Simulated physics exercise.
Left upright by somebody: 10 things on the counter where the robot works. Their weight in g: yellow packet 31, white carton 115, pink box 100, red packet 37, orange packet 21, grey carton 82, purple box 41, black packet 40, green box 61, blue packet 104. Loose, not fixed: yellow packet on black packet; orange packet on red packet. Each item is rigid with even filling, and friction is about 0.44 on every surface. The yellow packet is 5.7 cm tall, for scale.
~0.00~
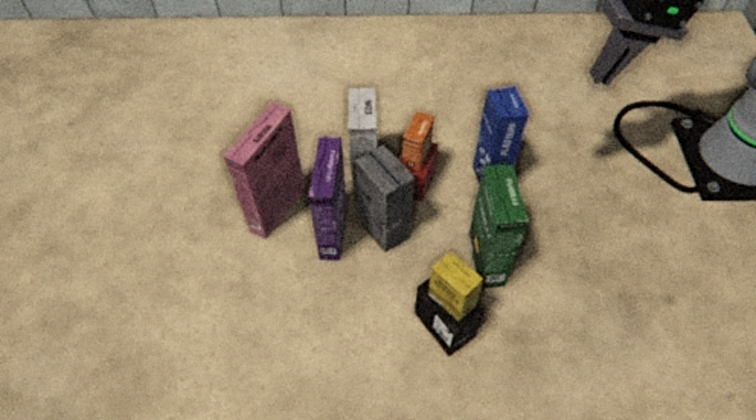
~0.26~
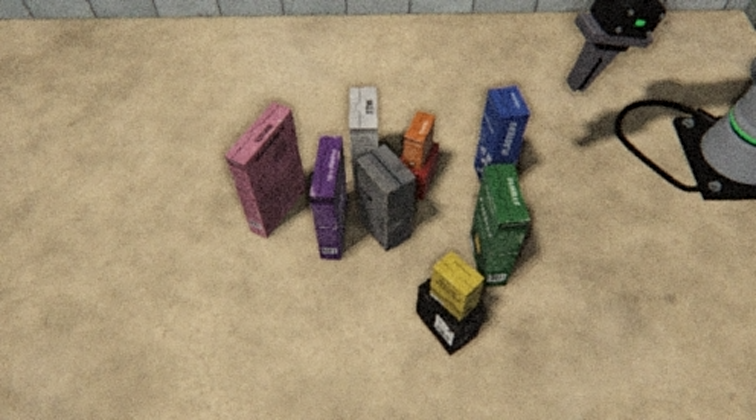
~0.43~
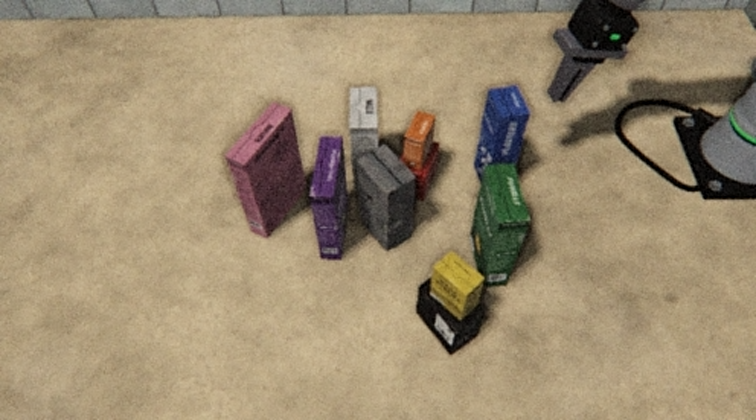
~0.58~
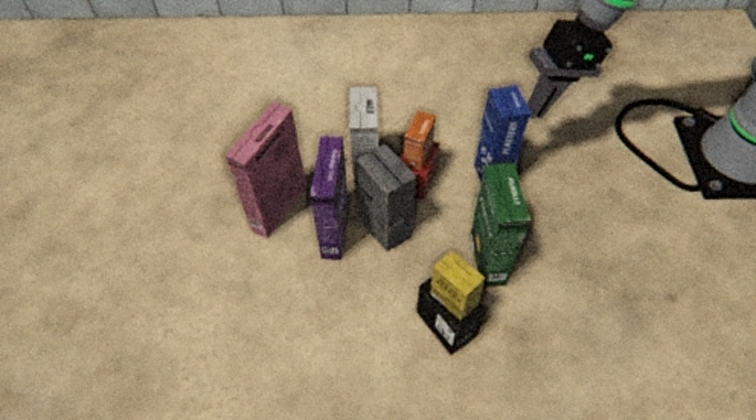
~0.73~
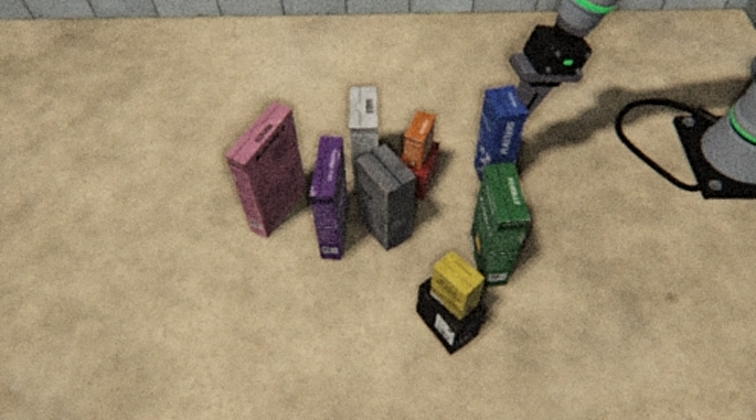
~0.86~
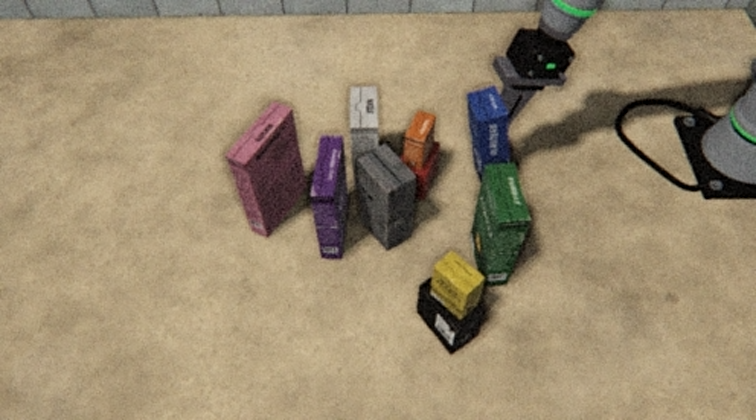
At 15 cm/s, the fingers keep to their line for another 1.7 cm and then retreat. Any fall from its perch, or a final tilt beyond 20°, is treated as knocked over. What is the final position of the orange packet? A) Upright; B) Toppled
Toppled (B).
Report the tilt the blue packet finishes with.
It comes to rest some 50° from upright.
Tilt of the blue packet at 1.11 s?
Close to 40 degrees off vertical.
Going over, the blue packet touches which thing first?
First thing hit: The orange packet.
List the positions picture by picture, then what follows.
The first picture shows gripper tip (612, 53), blue packet (498, 143) not leaning; orange packet (418, 141).
The second picture shows gripper tip (586, 63), blue packet (499, 142) not leaning; yellow packet (456, 287), white carton (365, 141).
The third picture shows gripper tip (565, 75), blue packet (499, 142) not leaning; pink box (270, 174), red packet (418, 168).
The fourth picture shows gripper tip (542, 93), blue packet (500, 141) not leaning; grey carton (386, 200), purple box (332, 200).
The fifth picture shows gripper tip (523, 98), blue packet (498, 141) not leaning; black packet (449, 312), green box (496, 229).
The sixth picture shows gripper tip (508, 101), blue packet (489, 142) tipped 11°; orange packet (420, 140).
By 1.11 s, orange packet and blue packet touch at 1.07 s; tilt blue packet 36°, orange packet 20°.
By 1.41 s, red packet and blue packet touch at 1.14 s; orange packet and white carton touch at 1.14 s; tilt blue packet 50°, orange packet 48°.
By 1.86 s, tilt blue packet 50°, orange packet 48°.
In the end blue packet and orange packet are over (lying or leaning past 20°); 8 still stand.
